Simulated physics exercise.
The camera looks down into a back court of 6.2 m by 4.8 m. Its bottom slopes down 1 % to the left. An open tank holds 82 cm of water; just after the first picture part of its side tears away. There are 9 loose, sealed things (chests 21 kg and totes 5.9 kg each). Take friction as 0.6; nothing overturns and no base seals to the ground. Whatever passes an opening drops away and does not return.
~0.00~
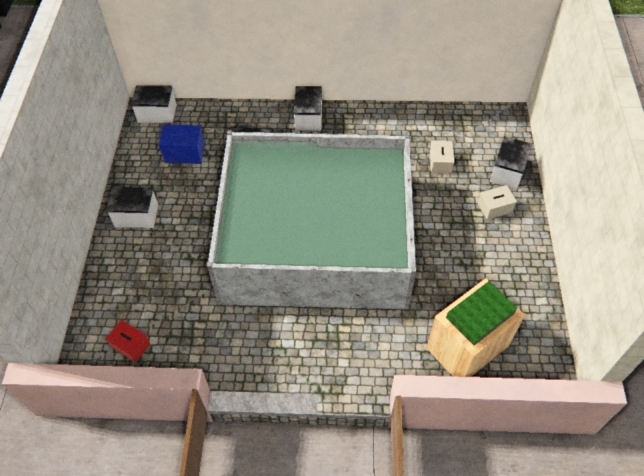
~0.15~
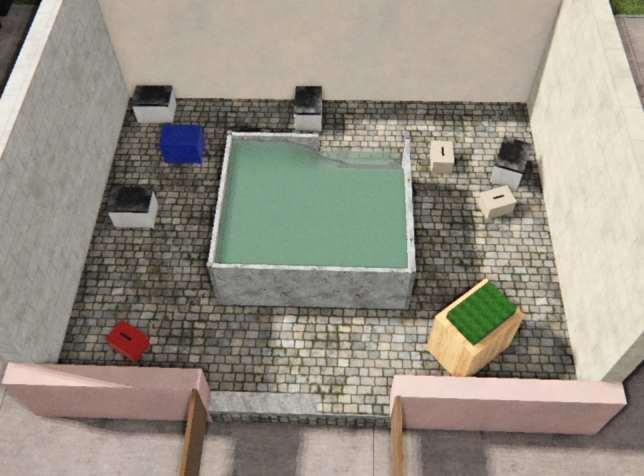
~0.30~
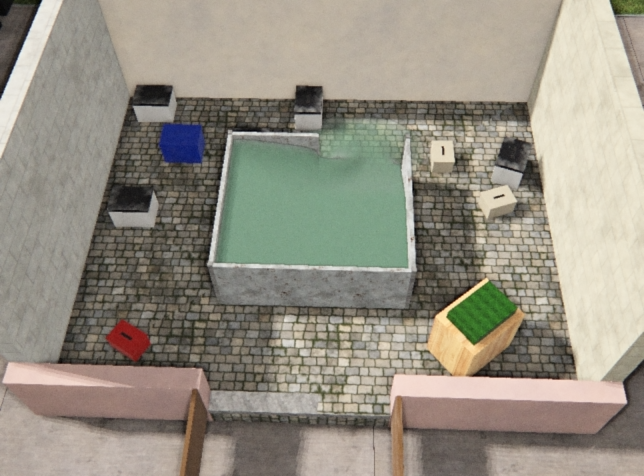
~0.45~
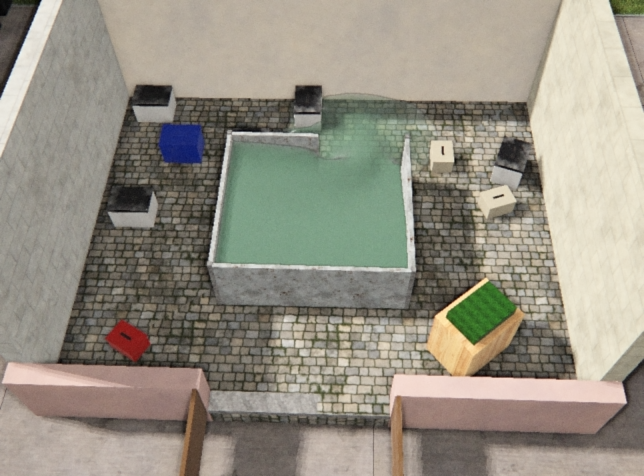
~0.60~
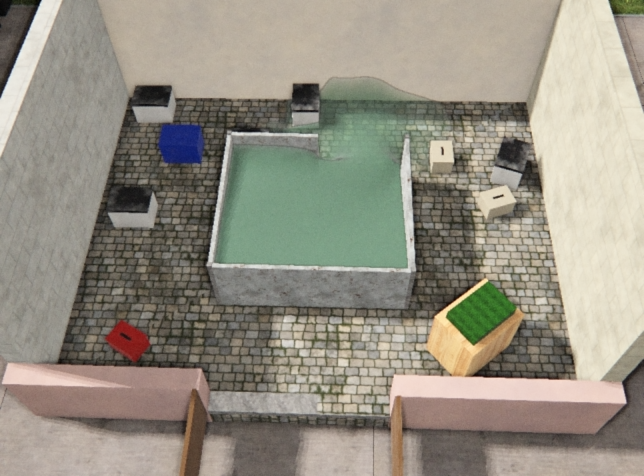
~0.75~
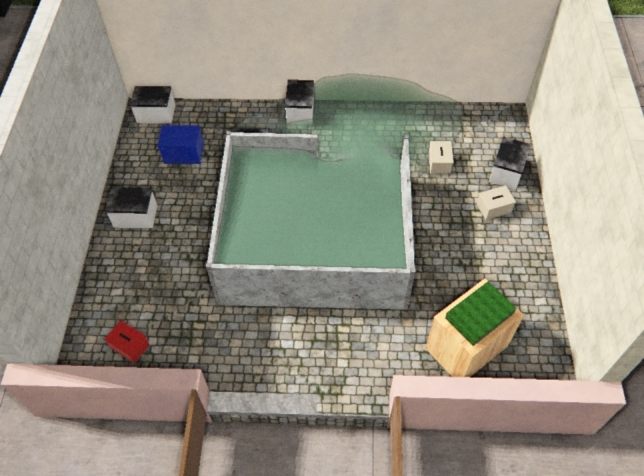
In a walled cobbled courtyard, part of the far side of an open water tank gives way, and greenish water pours out, spreads to the back wall and nudges a black-topped white box slightly left.
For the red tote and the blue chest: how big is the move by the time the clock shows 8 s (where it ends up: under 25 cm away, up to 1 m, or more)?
The red tote ends far away, the blue chest gets carried off.
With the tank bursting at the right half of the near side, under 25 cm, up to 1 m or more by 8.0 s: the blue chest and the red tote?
Then the blue chest barely shifts, the red tote stays put.
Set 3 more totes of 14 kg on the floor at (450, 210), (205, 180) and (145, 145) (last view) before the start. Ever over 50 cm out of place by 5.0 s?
In that order: Over, less, over.
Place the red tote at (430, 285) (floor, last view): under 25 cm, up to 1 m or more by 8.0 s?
It travels far.
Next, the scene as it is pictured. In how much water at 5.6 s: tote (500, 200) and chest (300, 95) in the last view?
Roughly 10 and 11 cm.
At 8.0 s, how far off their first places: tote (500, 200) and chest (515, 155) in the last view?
In turn: 350 cm, 350 cm.
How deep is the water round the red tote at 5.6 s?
Roughly 16 cm.
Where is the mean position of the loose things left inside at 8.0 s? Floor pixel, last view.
Near (251, 294).
After 1.6 s the red tote is near (125, 338), 0.0 m from its start, aground; the blue chest is near (179, 136), 0.0 m from its start, aground; 0 of 9 are out; 0 afloat.
After 3.6 s the red tote is near (125, 338), 0.0 m from its start, aground; the blue chest is near (144, 223), 1.5 m from its start, aground; 0 of 9 are out; 4 afloat.
After 5.6 s the red tote is near (193, 347), 0.9 m from its start, afloat; the blue chest is near (200, 311), 2.9 m from its start, afloat; 0 of 9 are out; 7 afloat.
After 8.0 s the red tote has gone out; the blue chest is near (189, 296), 2.7 m from its start, afloat; 1 of 9 are out; 6 afloat.
